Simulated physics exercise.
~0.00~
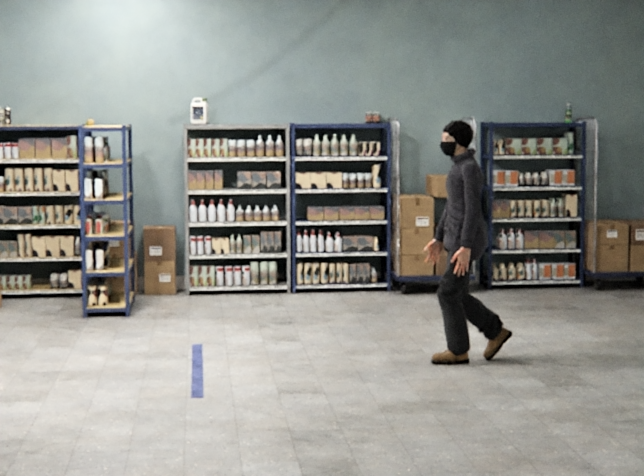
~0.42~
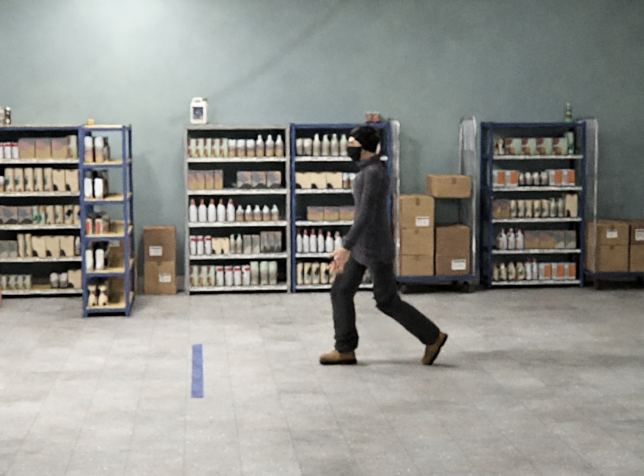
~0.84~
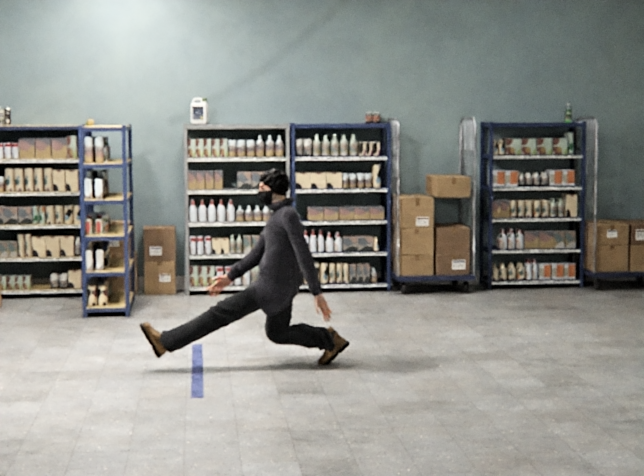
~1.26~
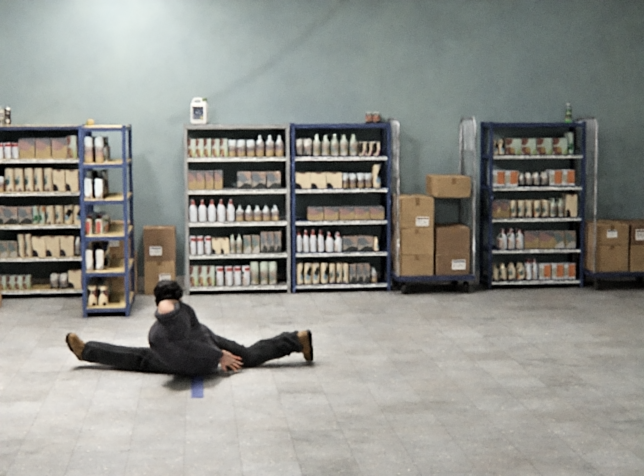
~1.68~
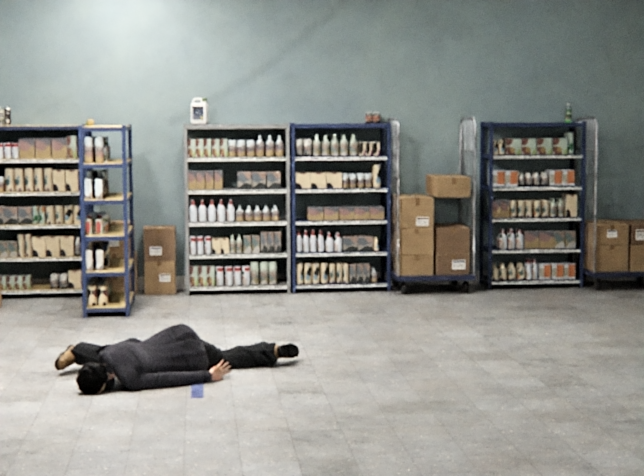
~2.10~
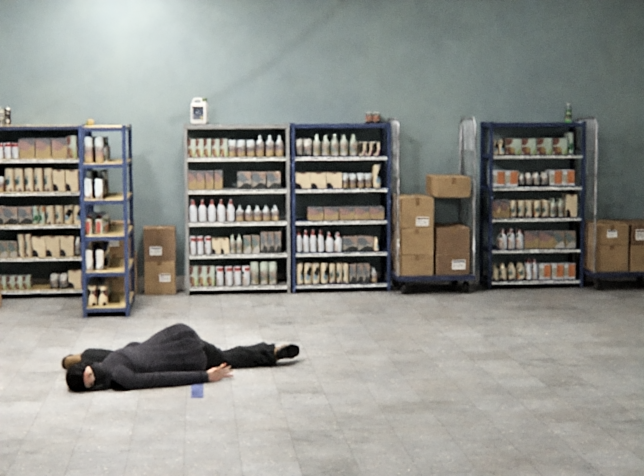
A storeroom with a grey tiled floor and a dull green wall is seen from the side by a still camera, with blue-framed shelves of bottles and brown cardboard boxes along the back. A person in dark clothes, a black cap, a black face covering and brown shoes walks empty-handed from the right toward a short blue strip on the floor. Near it, the front leg shoots forward over the strip and the body sinks. The person drops into a wide split, folds over to the left, and ends lying flat and still, head beyond the strip.
